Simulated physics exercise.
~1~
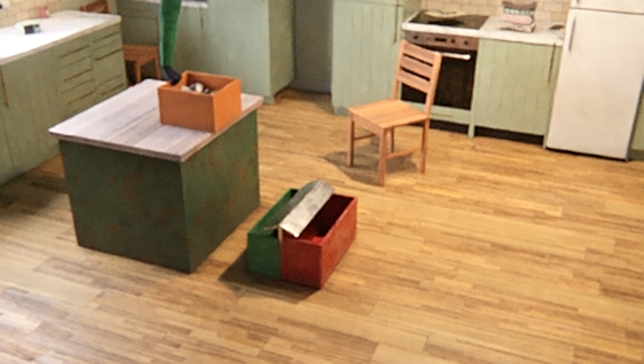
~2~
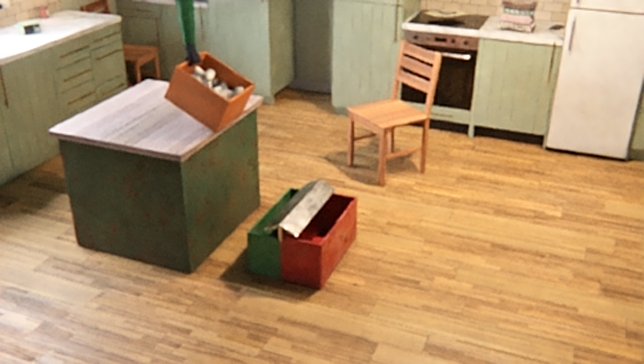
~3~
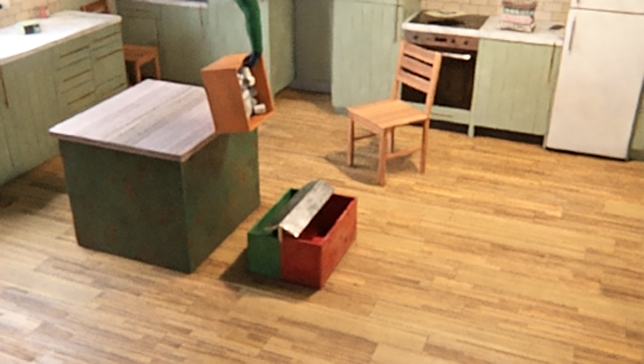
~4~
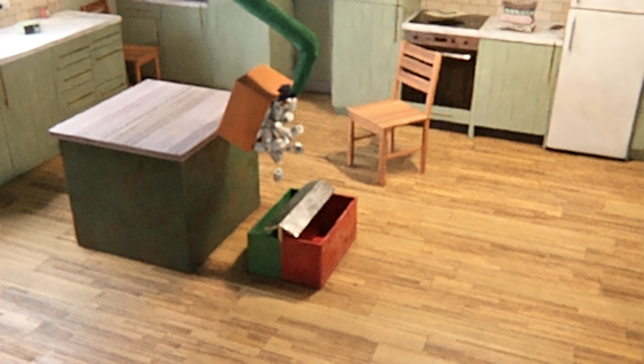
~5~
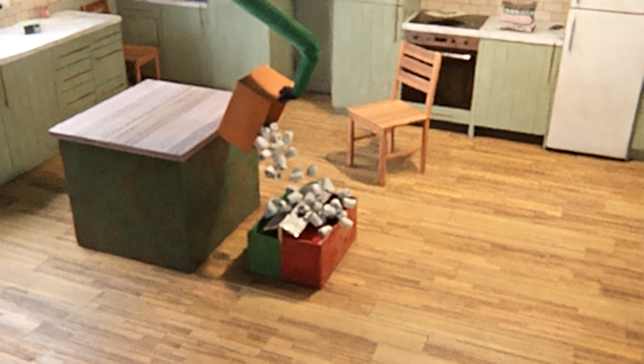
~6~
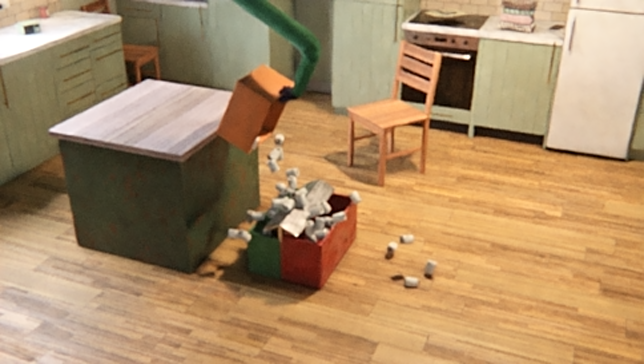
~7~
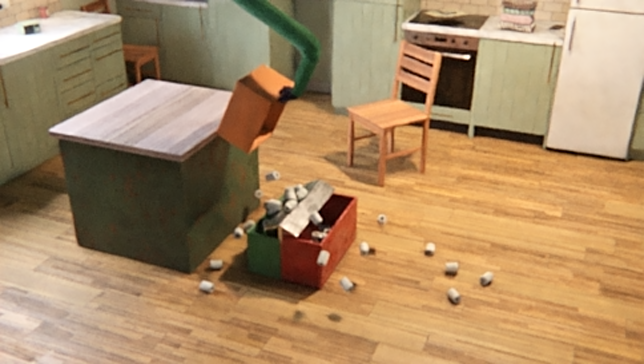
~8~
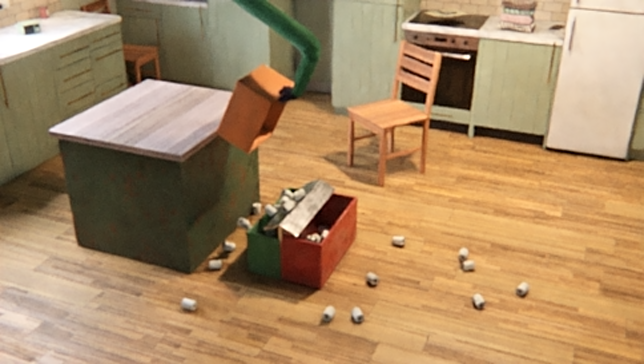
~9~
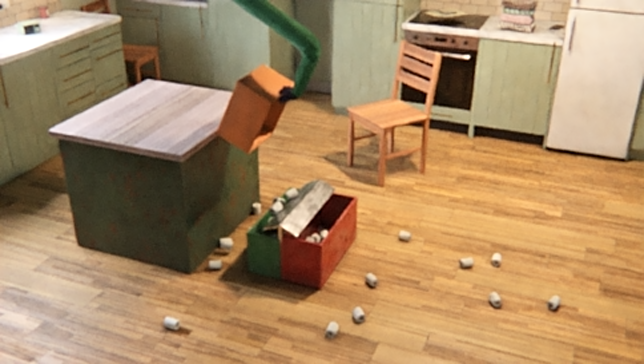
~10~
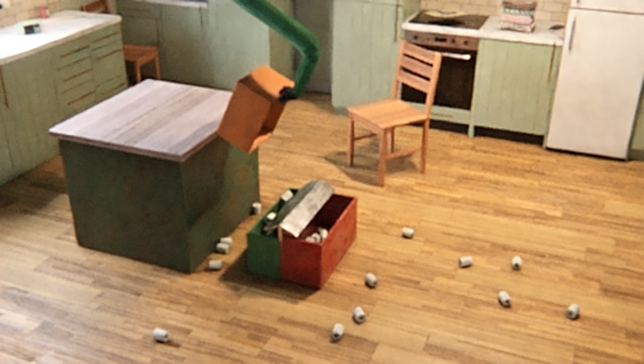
The clip opens on a kitchen where an orange tote, gripped by a green arm, sits at the end of a wooden-topped bench, with joined green and red totes on the floor below. The arm lifts and tips the orange tote over the bench's edge until its mouth points downward. Small whitish rolls pour out, heaping over the sloped splitter between the lower totes. Some settle inside, while others bounce off and tumble across the floorboards. At the end, rolls lie in both totes and scattered on either side, several far to the right, as the orange tote hangs tilted.
